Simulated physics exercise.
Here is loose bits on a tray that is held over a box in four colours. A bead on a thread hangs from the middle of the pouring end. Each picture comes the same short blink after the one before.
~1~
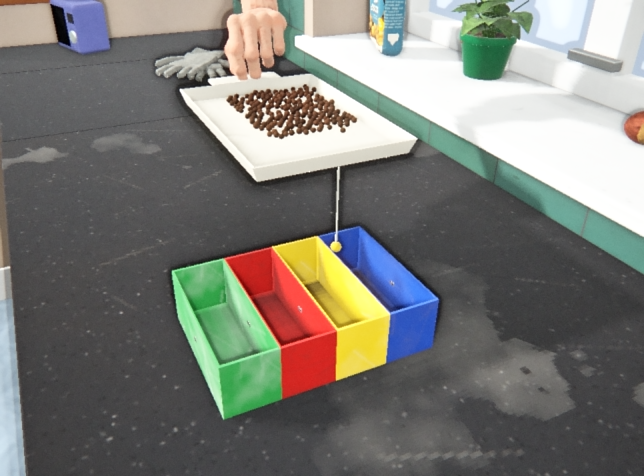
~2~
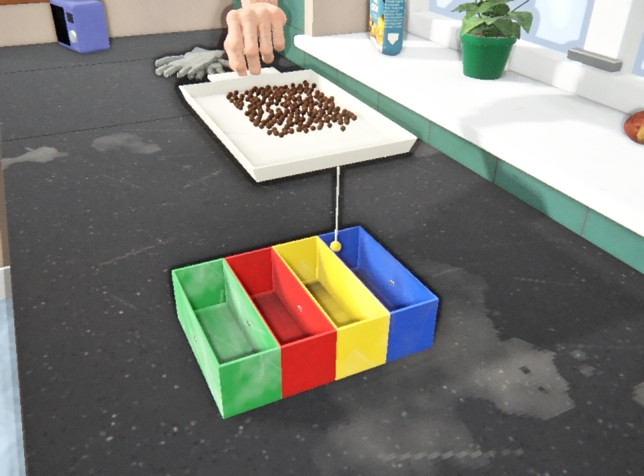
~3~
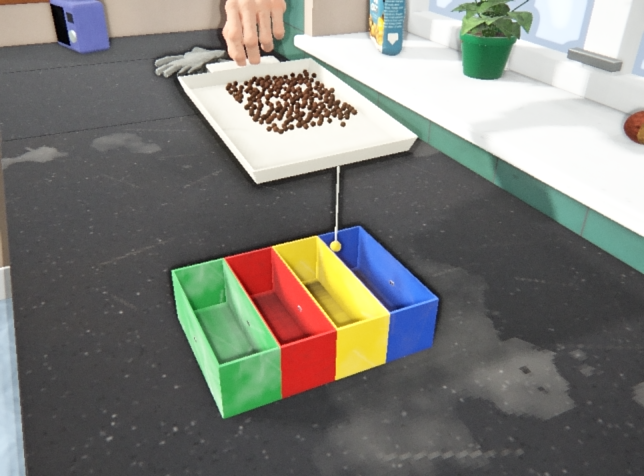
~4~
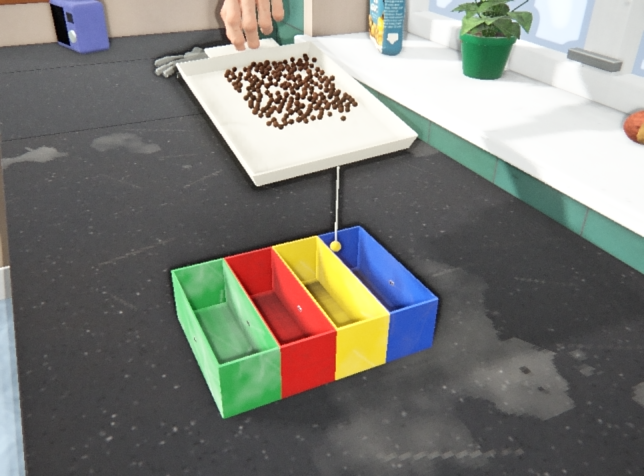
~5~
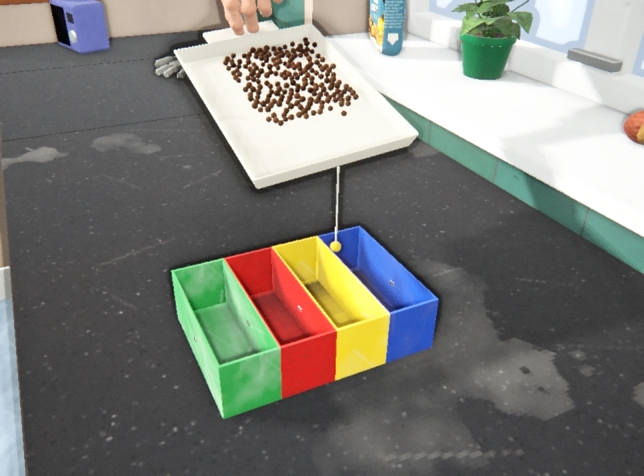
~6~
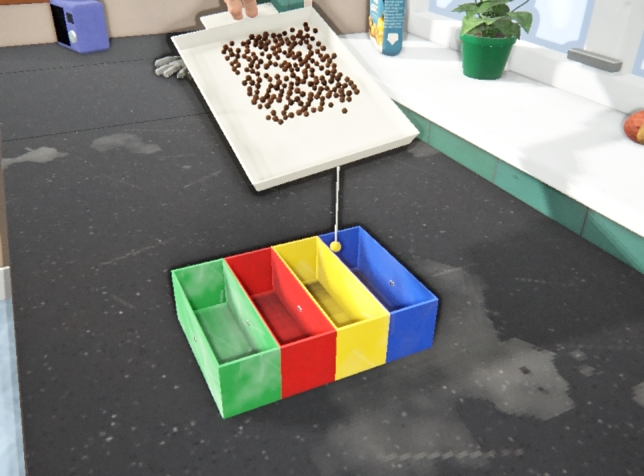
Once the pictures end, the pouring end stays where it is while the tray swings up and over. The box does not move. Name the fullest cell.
Fullest: The red cell.
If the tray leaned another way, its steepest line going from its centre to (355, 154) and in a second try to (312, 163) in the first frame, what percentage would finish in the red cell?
In turn 0 and 40 in a hundred.
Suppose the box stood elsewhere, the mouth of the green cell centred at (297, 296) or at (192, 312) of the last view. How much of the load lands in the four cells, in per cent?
Near 60 % and 100 %.
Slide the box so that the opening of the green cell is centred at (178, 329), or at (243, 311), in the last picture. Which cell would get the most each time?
One: The yellow cell. Two: The red one.
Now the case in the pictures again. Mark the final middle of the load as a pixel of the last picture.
Roughly at (278, 345).
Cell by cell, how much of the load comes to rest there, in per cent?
About: Green cell 20, red cell 80, yellow cell 10, blue cell 0 per cent.
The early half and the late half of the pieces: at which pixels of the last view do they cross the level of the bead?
The first part at (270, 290); the rest at (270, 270).
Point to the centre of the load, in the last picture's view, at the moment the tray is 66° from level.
Close to (277, 245).
Just after the last frame, tray tipped steeply; roughly a third on the tray; roughly a quarter in the red cell; about a tenth in the green cell; just a few in the yellow cell; roughly a quarter falling or outside the box.
A moment on, tray tipped past a quarter turn; the larger part in the red cell; about a tenth in the green cell; about a tenth in the yellow cell; about a tenth falling or outside the box.
Further on, tray tipped past a quarter turn; the larger part in the red cell; about a tenth in the green cell; about a tenth in the yellow cell; just a few falling or outside the box.
When it is over, tray tipped past a quarter turn; the larger part in the red cell; about a tenth in the green cell; about a tenth in the yellow cell; not one in the blue cell; just a few outside the box.
